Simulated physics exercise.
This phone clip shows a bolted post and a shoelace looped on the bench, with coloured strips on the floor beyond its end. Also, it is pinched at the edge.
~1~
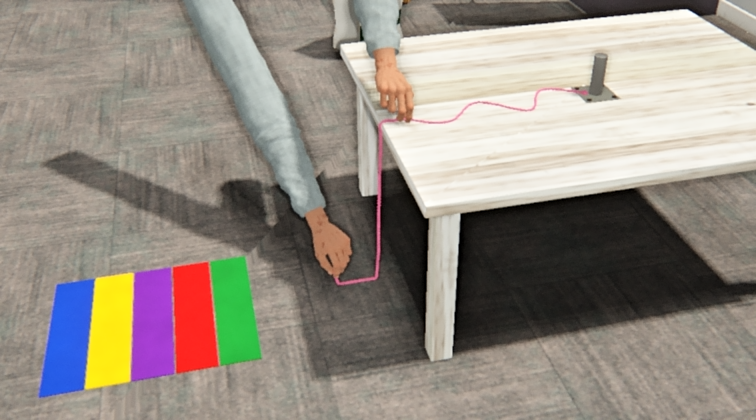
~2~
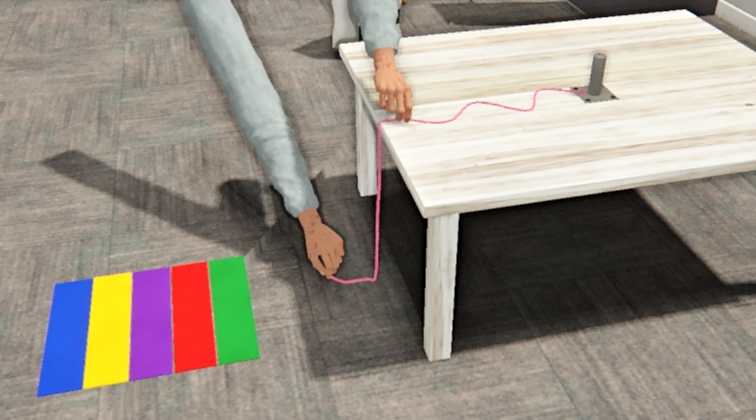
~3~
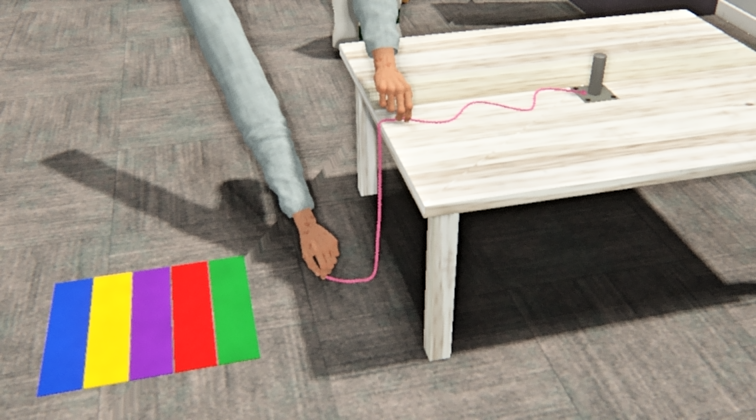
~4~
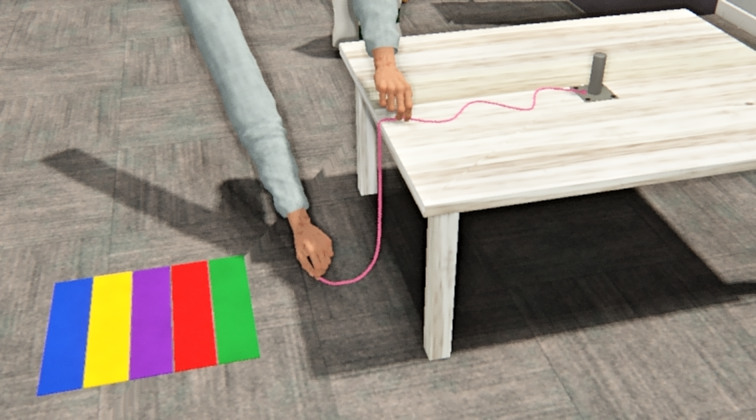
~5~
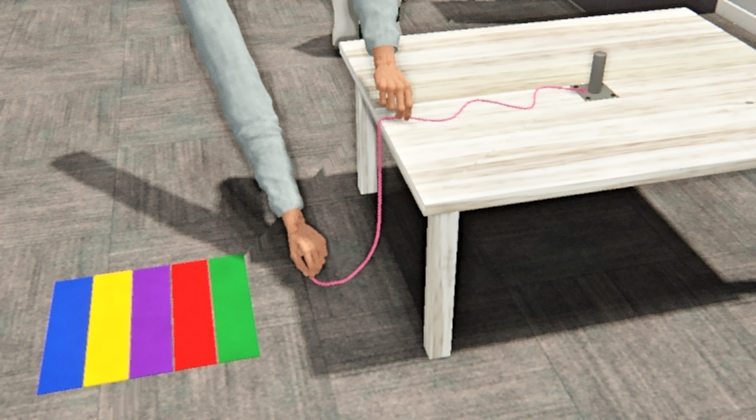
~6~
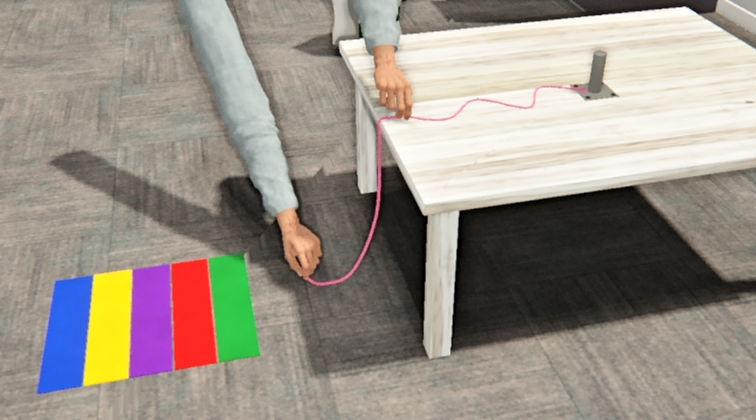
In a grey-carpeted room, a pink cord runs from a small metal post across a whitewashed table, pinched at the edge by one hand, while another holds its hanging end near the floor. The lower hand moves slightly left toward the coloured strips, and the cord's angular bend loosens into a smooth curve.
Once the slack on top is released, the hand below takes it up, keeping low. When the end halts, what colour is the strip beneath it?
Purple.
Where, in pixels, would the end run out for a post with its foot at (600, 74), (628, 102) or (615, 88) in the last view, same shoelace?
Try by try, about (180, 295), (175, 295) and (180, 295).
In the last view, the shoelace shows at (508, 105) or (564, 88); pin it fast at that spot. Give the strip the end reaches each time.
First try red, second try purple.
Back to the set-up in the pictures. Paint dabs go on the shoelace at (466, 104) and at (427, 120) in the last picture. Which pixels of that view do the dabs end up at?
They finish at (430, 112) and (375, 127) respectively.
Soon after, end near (207, 290); over red.
Then, end near (170, 296); over red.
At full stretch, end near (149, 299); over purple. It gets as far as the purple strip.
